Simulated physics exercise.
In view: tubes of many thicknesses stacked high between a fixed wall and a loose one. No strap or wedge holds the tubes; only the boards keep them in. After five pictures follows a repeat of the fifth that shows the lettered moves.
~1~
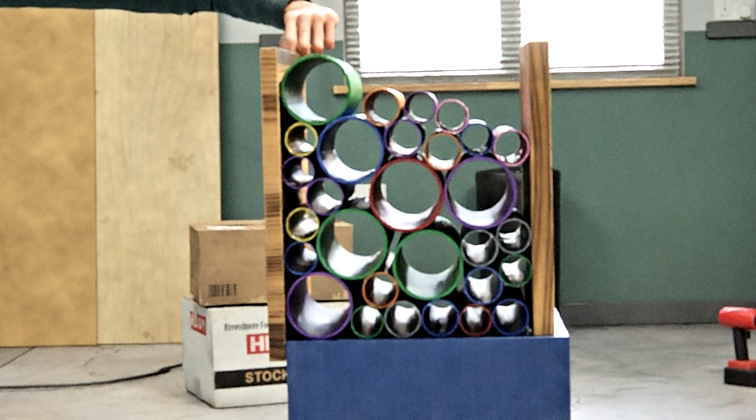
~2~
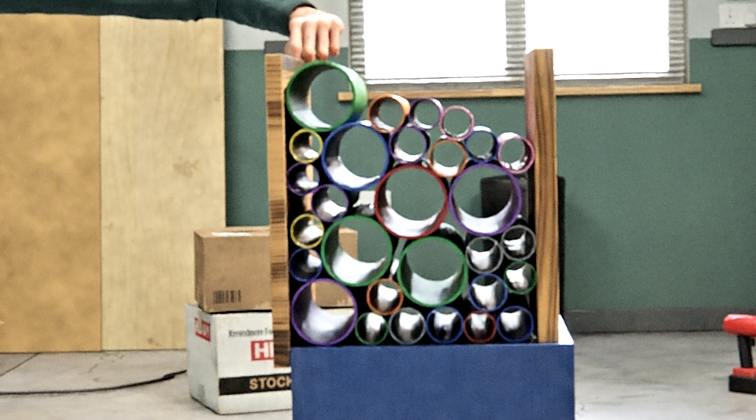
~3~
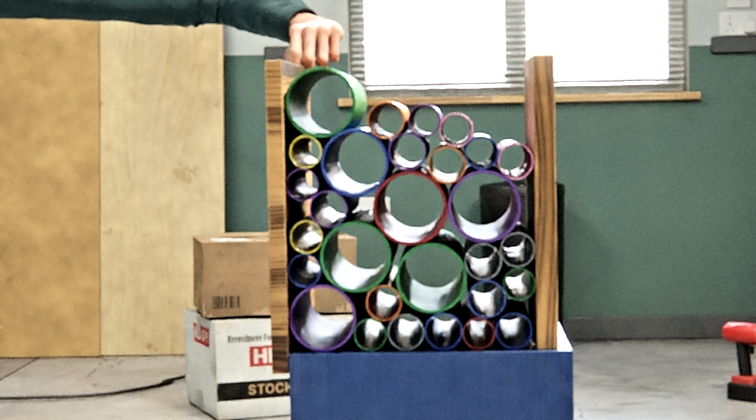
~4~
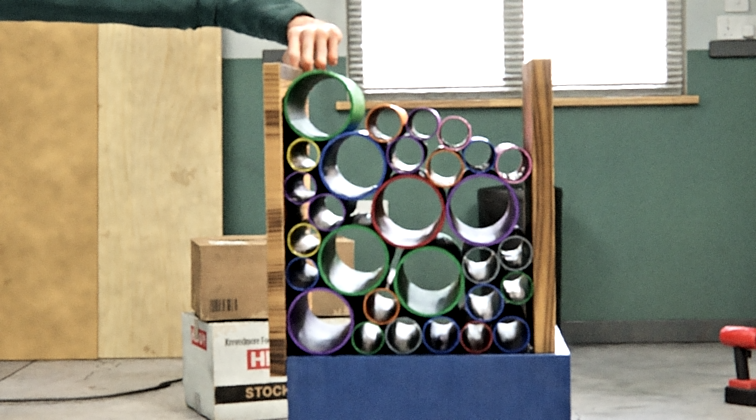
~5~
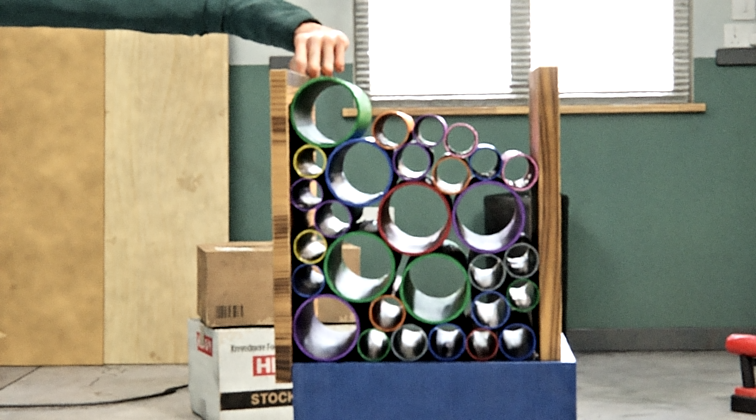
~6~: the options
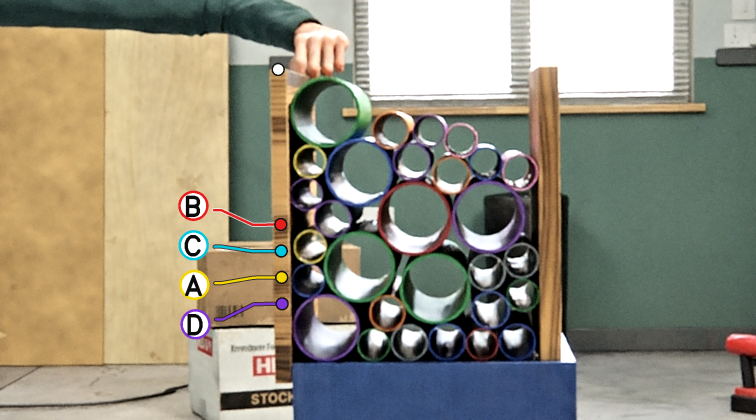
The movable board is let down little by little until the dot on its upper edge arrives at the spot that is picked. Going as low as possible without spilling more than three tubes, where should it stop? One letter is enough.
No lower than C.
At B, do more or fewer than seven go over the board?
Fewer than seven.
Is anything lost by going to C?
Yes, at C.
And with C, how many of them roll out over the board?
The count is three.
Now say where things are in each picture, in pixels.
The first picture shows a purple tube (319, 305); a blue tube (511, 317); a blue tube (301, 258).
The second picture shows a blue tube (306, 264); a purple tube (329, 203).
The third picture shows a purple tube (302, 185); a pink tube (516, 161).
The fourth picture shows side board (290, 212); a purple tube (320, 321).
The fifth picture shows a blue tube (518, 342); a blue tube (309, 280); a purple tube (333, 219).
On the marked copy, A at (282, 278); B at (281, 224); C at (281, 251); D at (282, 304); the white dot at (278, 70).
Taking C. A third of the way, top of the board (289, 147).
Two thirds of the way, top of the board (290, 234).
When it is over, top of the board (290, 250), three out over the board.
As for the rest, A more than three out over the board; B one out over the board; D more than three out over the board.
